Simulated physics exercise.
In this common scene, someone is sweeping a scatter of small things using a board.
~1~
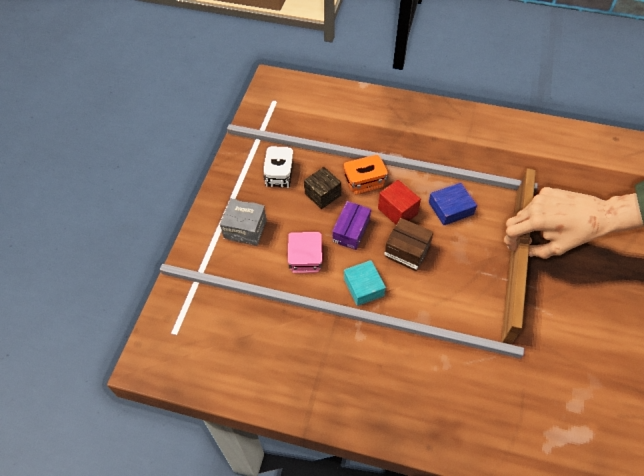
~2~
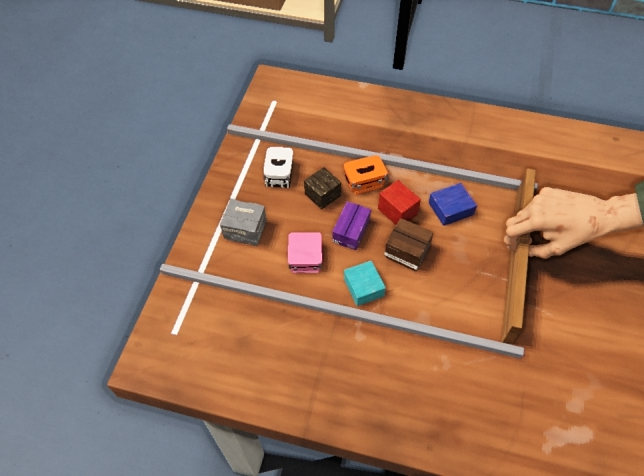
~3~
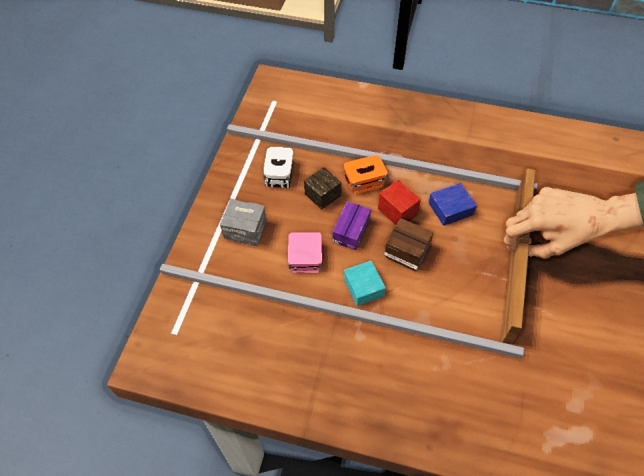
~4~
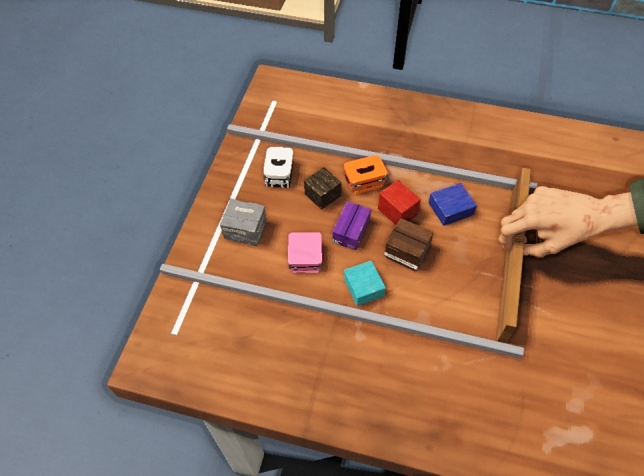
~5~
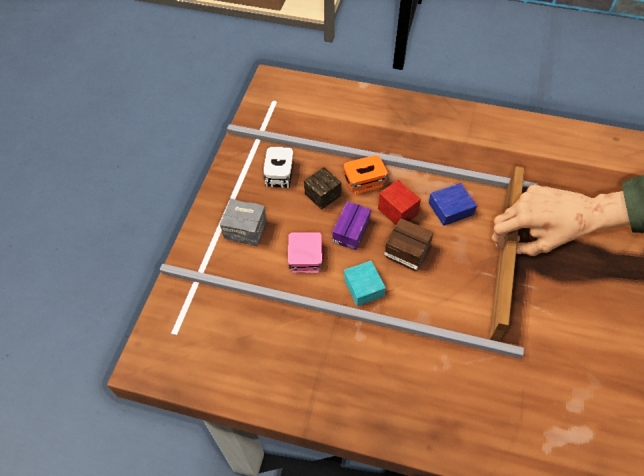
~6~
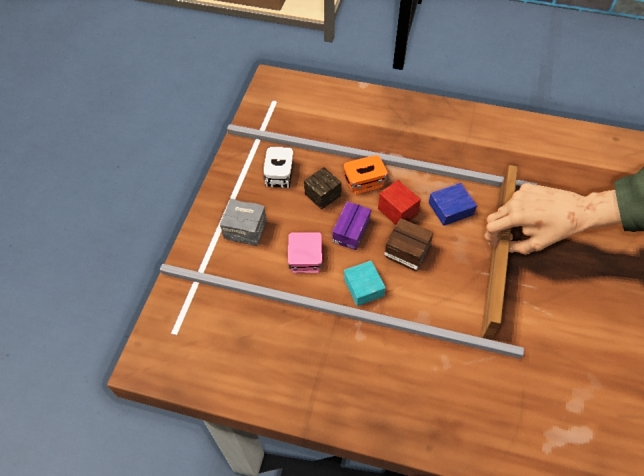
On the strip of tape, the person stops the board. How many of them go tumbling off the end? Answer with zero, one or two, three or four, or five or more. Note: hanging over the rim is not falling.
Five or more.
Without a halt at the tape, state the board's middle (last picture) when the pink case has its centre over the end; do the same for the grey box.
The pink case puts it at (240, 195), the grey box at (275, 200).
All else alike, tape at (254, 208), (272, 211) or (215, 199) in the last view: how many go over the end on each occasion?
Counts per try: 2; 0; 8.
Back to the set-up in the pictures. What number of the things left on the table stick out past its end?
2 in all.
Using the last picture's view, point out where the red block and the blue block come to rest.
The one named first is at (200, 180), the next at (223, 162).
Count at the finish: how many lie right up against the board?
Contact count: 3.
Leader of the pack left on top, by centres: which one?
Answer: The red block.
Early on, none off yet; grey box at rest near (244, 223); white case at rest near (279, 168); black block at rest near (322, 188).
Finally, the number that fall off is five or more; lost, purple box, orange case, pink case, black block, white case and grey box.
